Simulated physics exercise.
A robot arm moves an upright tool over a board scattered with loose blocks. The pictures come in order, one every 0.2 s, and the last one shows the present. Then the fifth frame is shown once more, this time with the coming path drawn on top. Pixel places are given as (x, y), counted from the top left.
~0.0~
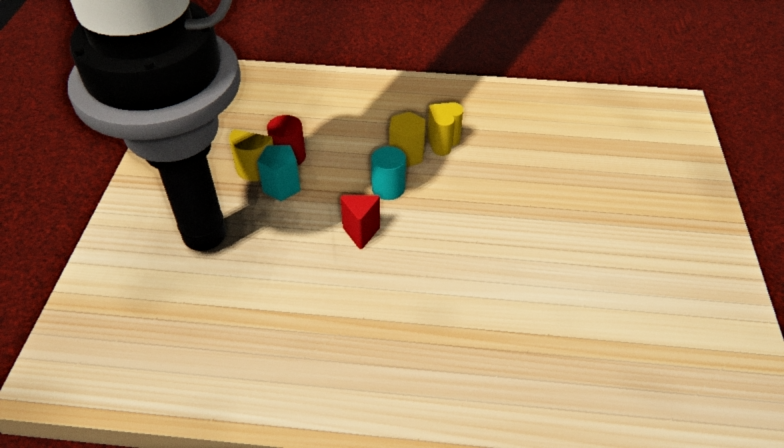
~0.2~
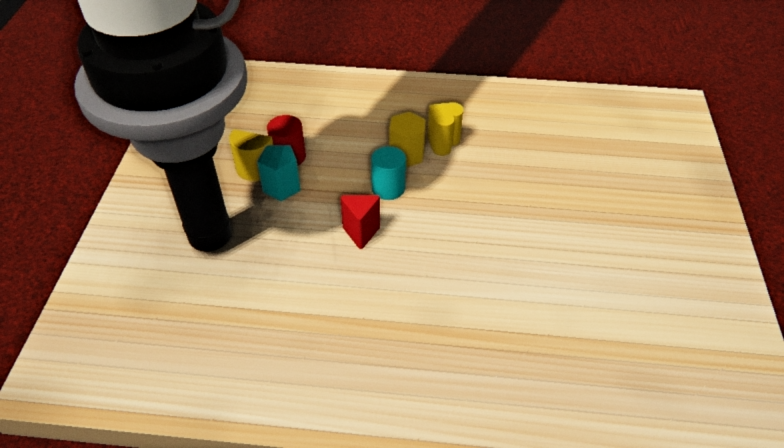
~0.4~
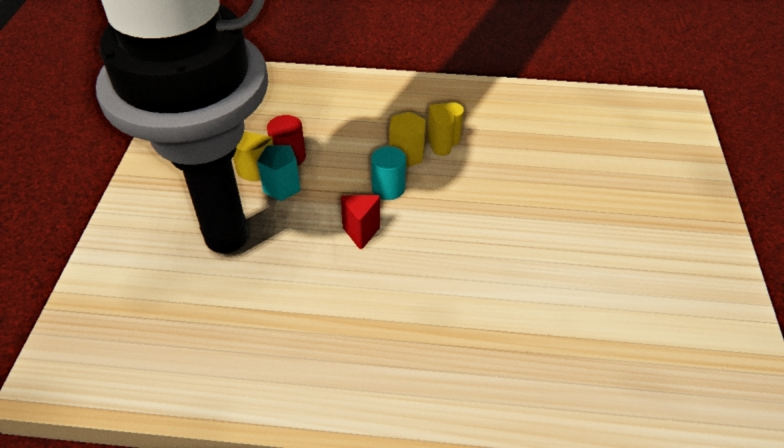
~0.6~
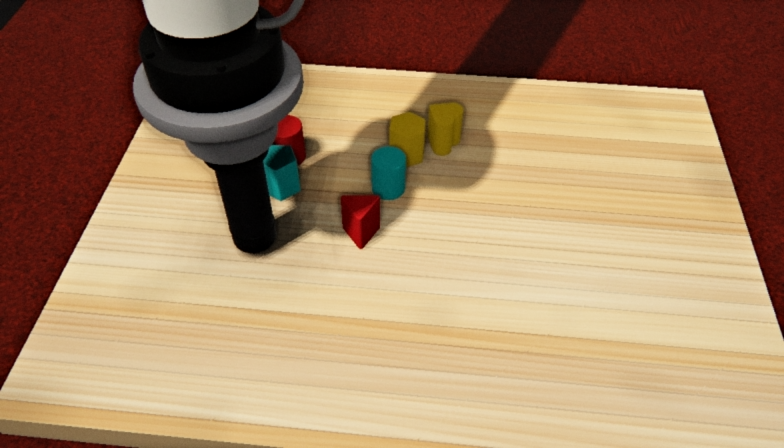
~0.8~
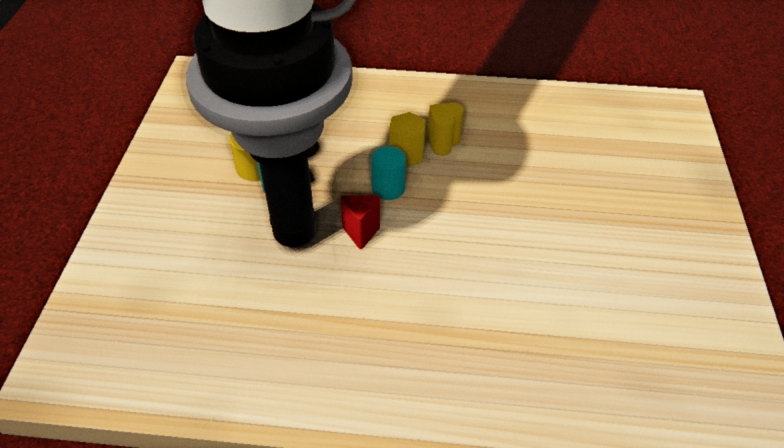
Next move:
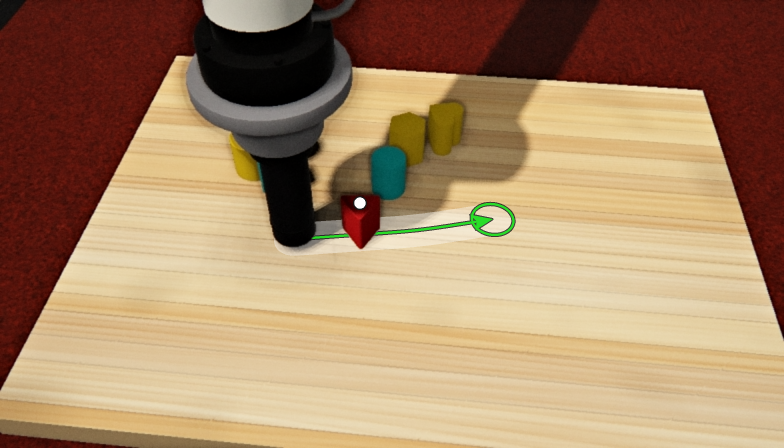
A pale wooden board lies on a dark red surface, seen from above at an angle by a still camera. Small red, yellow and turquoise blocks sit in its upper left and middle, near a robot arm's upright black tool at the left. The tool slides rightward, slowly at first and then faster, passing in front of the left-hand blocks and nearing the red three-sided one, while the blocks stay put.
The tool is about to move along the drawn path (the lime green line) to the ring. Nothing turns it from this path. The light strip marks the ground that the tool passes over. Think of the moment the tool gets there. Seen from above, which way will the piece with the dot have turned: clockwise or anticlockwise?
From above, the piece with the dot will be seen to turn clockwise.
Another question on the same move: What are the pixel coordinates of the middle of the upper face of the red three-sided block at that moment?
The middle of its top is at (531, 184).
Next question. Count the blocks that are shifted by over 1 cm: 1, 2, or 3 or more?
It's going to be one.
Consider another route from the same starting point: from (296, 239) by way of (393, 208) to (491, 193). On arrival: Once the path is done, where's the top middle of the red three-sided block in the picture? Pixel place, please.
It should be at about (394, 205).
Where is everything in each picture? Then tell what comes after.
Lower end of the tool at (205, 236), tops of blocks, red three-sided block at (360, 203), turquoise disc at (389, 157), in the first frame.
Tool at (210, 236), blocks as before, in the second frame.
Tool at (227, 238), blocks as before, in the third frame.
Tool at (255, 238), blocks as before, in the fourth frame.
Tool at (295, 232), red three-sided block at (360, 203), turquoise disc at (389, 157), in the fifth frame.
The drawn path runs from (296, 239) by way of (363, 234) and (429, 229) to (493, 219); the dot is on the red three-sided block.
What follows on the original path. One third of the way, tool at (363, 227); red three-sided block at (397, 200), turned 25° clockwise.
Two thirds of the way, tool at (432, 221); red three-sided block at (467, 193), turned 20° clockwise.
At the end, tool at (494, 212); red three-sided block at (531, 184), turned 25° clockwise; turquoise disc not moved.
